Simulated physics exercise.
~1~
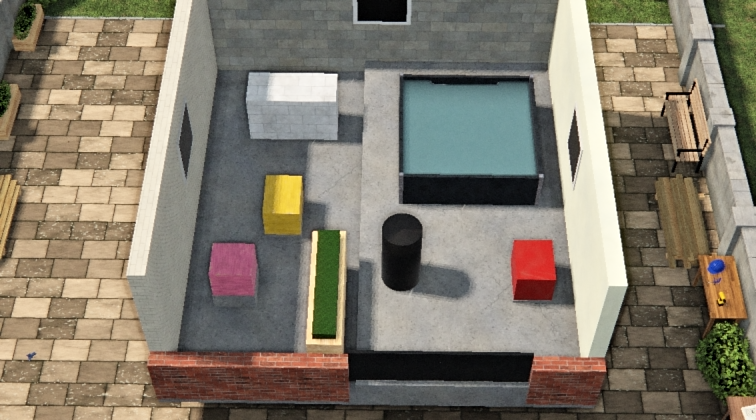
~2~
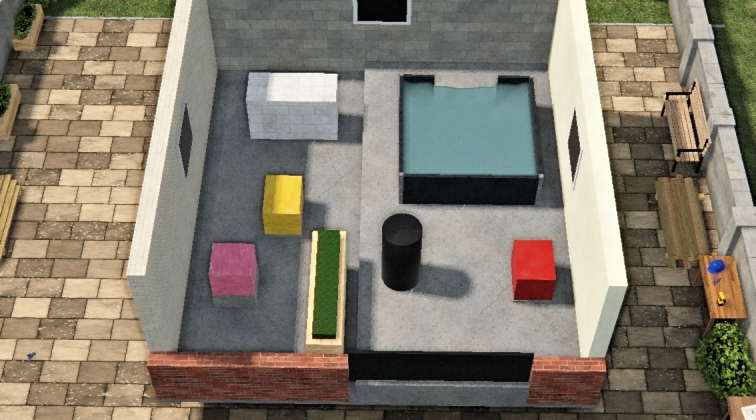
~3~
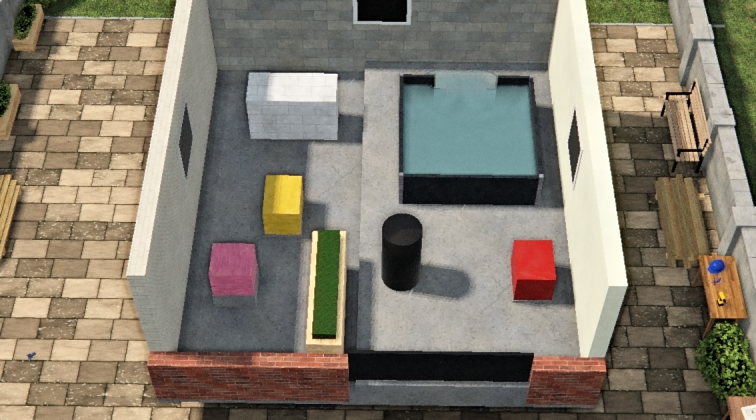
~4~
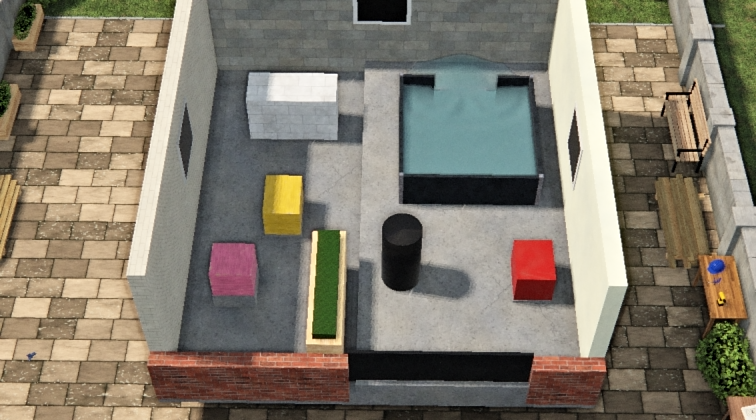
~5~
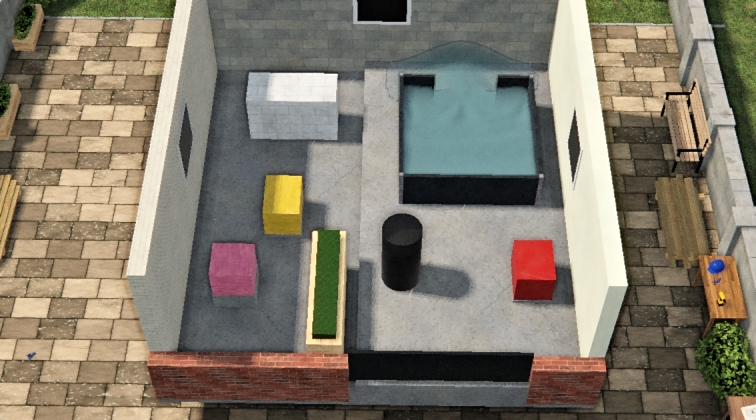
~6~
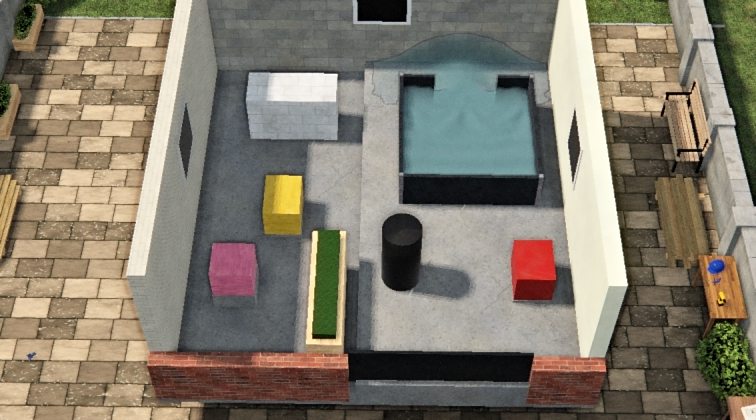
At first, a dark-walled tank of blue-green water sits still in a walled yard with coloured crates and a black cylinder. Then a gap shows in its far side, and water pours out and spreads in a thin sheet toward the back wall and sideways, while the crates stay put.
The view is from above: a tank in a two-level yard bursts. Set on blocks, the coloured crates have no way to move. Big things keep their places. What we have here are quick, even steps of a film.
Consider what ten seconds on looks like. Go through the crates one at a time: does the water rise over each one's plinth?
The yellow crate meets the water, the red crate meets the water, the pink crate avoids the water.
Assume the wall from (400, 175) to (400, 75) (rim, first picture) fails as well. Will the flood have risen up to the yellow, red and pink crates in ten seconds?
I'd expect the yellow crate goes wet, the red crate remains untouched, and the pink crate remains untouched.
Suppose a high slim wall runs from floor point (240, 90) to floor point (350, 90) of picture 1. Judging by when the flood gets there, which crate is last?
Answer: The one in pink.
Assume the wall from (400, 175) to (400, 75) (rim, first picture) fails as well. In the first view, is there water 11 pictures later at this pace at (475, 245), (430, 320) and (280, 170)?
Taken in turn, that's not reached, not reached, and finally reached.
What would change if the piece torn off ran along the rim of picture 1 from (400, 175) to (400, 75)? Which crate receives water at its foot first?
It's the yellow one.
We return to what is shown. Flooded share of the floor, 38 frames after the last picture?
I'd say close to 90 per cent.
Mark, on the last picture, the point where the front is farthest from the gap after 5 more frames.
Close to (287, 74).
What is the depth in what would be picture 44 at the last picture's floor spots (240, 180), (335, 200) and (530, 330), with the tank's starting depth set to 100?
Going place by place: 6 %, 10 % and 4 %.
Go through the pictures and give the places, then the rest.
The first frame shows still water in the water tank at (468, 128).
In the second frame, the front is at a hidden place, out from the gap on the water tank's far side.
In the third frame, the front is at (433, 74), out from the gap on the water tank's far side.
In the fourth frame, the front is at (422, 62), out from the gap on the water tank's far side.
In the fifth frame, water pours out on the water tank's far side and has run to (396, 62).
In the sixth frame, the front is at (376, 62), out from the gap on the water tank's far side.
A moment on, water covers 15 % of the floor; the yellow crate not reached, the red crate not reached, the pink crate not reached.
Next, water covers 25 % of the floor; the yellow crate not reached, the red crate not reached, the pink crate not reached.
Then, water covers 50 % of the floor; the yellow crate water round its plinth, the red crate water round its plinth, the pink crate not reached.
Later, water covers 90 % of the floor; the yellow crate water round its plinth, the red crate water round its plinth, the pink crate water round its plinth.
In the end, water covers 95 % of the floor; the yellow crate was topped, the red crate was topped, the pink crate stayed above the water.
